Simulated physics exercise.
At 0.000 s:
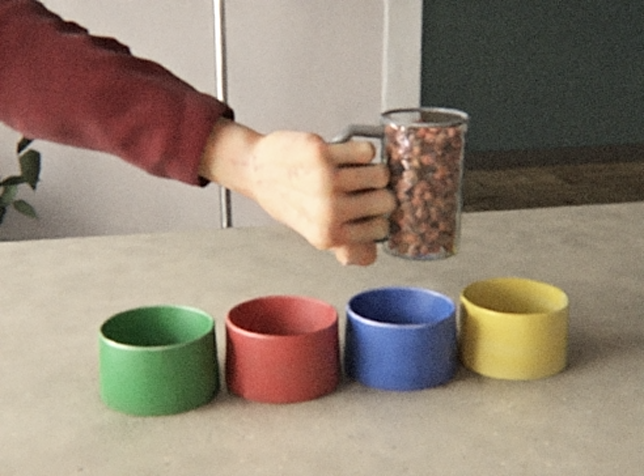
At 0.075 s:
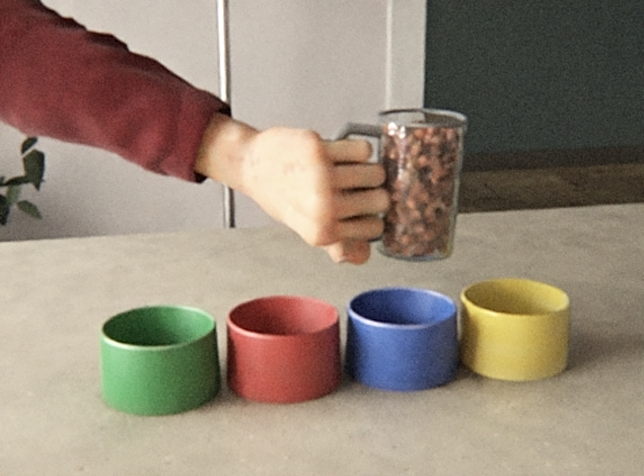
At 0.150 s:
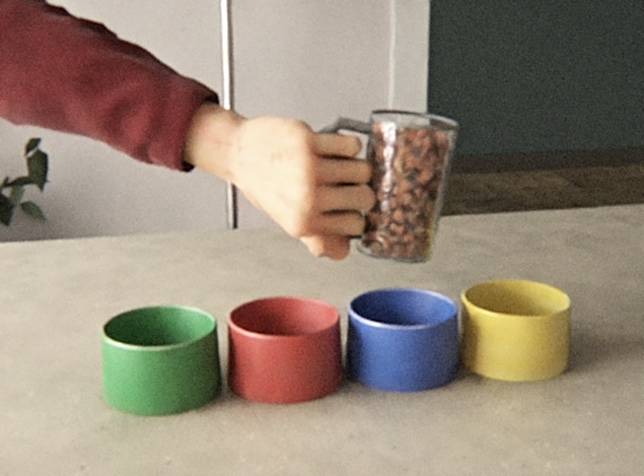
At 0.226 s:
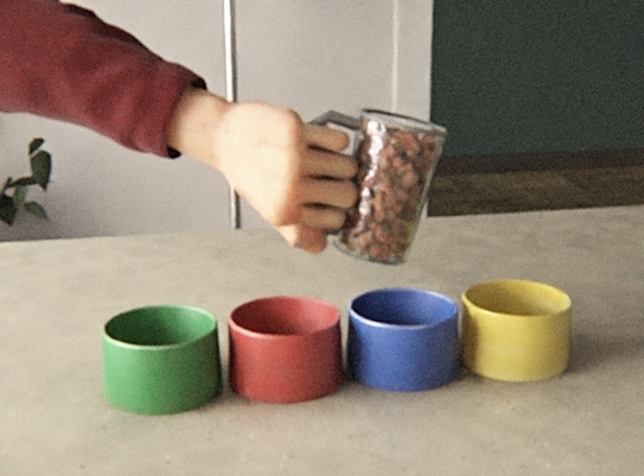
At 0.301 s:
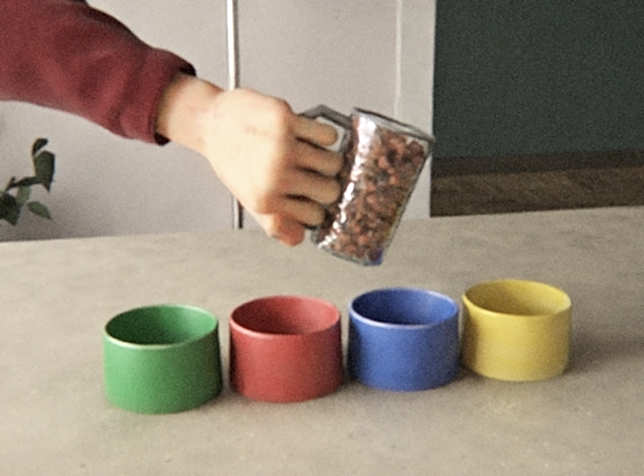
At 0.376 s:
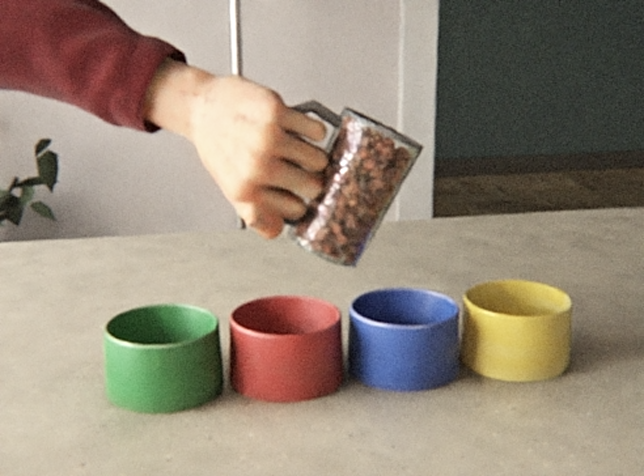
A hand in a dark red sleeve reaches in from the left, holding a clear measuring cup of reddish-brown pellets above a grey tabletop, seen from slightly above. Four open dishes stand in a row below, green, red, blue and yellow from left to right, with leaves at the left edge behind. The hand moves the cup leftward while tilting it increasingly to the right, and the view shifts very slightly.
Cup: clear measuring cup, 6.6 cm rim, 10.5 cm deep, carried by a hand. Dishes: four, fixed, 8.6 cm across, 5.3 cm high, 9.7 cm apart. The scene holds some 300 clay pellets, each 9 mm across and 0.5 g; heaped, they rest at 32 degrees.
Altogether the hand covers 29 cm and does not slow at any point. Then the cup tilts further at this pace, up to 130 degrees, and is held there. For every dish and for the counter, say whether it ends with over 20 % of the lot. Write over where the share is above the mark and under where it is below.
Red: Under; blue: Under; green: Over; yellow: Under; counter: Under.
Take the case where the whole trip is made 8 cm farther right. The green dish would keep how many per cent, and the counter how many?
The green one would get 10 and the counter 20.
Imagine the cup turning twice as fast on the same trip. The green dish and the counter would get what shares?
Green 0; counter 10.
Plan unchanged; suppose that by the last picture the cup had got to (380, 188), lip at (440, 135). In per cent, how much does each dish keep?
The red dish keeps 20, the blue dish 0, the green dish 80 and the yellow dish 0.
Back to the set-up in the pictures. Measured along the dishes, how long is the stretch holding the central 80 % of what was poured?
I'd put it near 6 cm.
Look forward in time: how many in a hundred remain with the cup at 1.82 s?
About 5 percent.
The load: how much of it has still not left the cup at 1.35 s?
Around 85 percent.
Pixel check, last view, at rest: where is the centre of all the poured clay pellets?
Roughly pixel (162, 356).
After 0.96 s, tilt 76 degrees; cup holds 100 %.
After 1.35 s, tilt 110 degrees; cup holds 85 %, red 5 %, green 5 %.
After 1.82 s, tilt 130 degrees; cup holds 5 %, red 5 %, green 85 %.
In the end, at 2.3 s, red 5 %, blue 0 %, green 90 %, yellow 0 %, counter 5 %.
